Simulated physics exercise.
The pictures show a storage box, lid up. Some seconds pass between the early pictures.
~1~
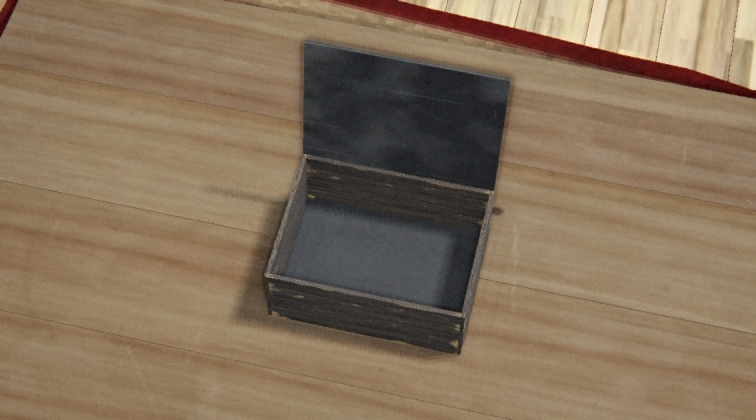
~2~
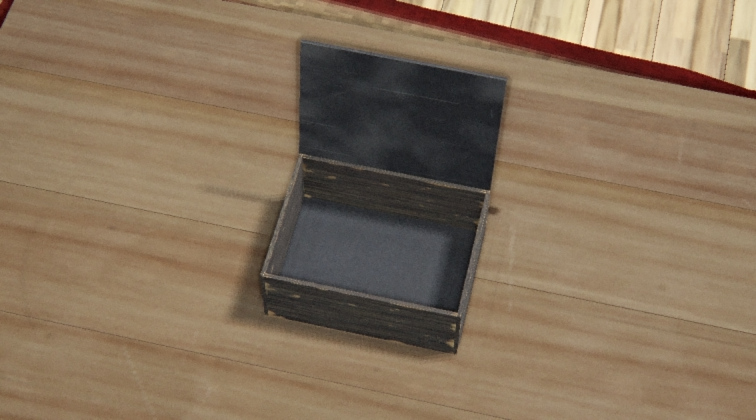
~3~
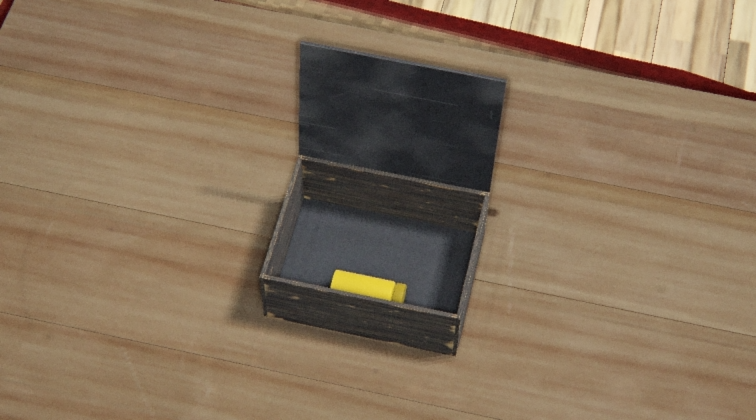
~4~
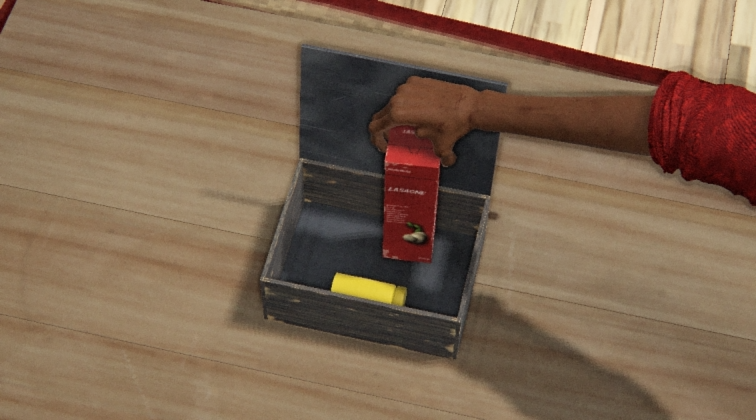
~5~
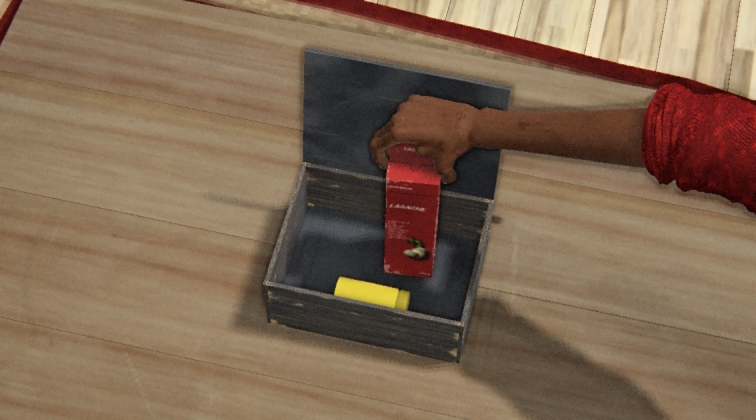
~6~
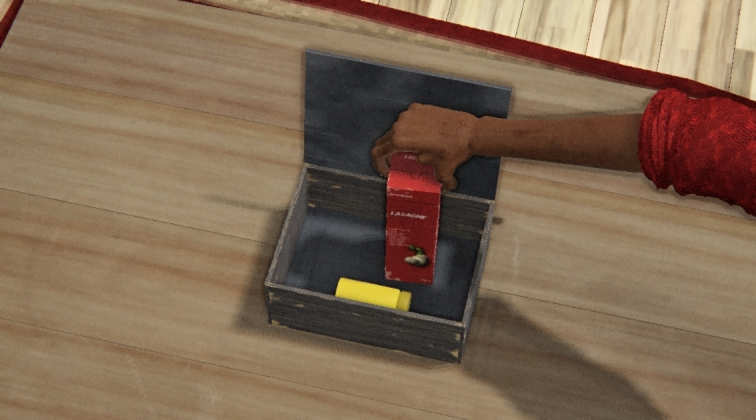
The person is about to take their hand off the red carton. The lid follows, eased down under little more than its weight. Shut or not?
Outcome: The lid will not close.
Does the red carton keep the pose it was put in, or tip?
It stays as placed.
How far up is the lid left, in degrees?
Some 80° above the rim.
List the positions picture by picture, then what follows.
In the first picture, the last thing is not in view yet.
In the second picture, the last thing is not in view yet.
In the third picture, the last thing is not in view yet; yellow shaker (368, 293).
The fourth picture shows still above its spot; red carton (413, 192); yellow shaker (369, 296).
The fifth picture shows still above its spot; red carton (413, 208); yellow shaker (372, 300).
The sixth picture shows put in, still held; red carton (414, 216); yellow shaker (373, 301).
Then, 1.00 s after the last picture, lid starting down.
Then, 1.40 s after the last picture, lid 82° above the rim.
Then, 4.00 s after the last picture, red carton resting near (414, 216).
At rest, lid 82° above the rim; both in place. Seen from the same camera at the end, red carton near (414, 216).
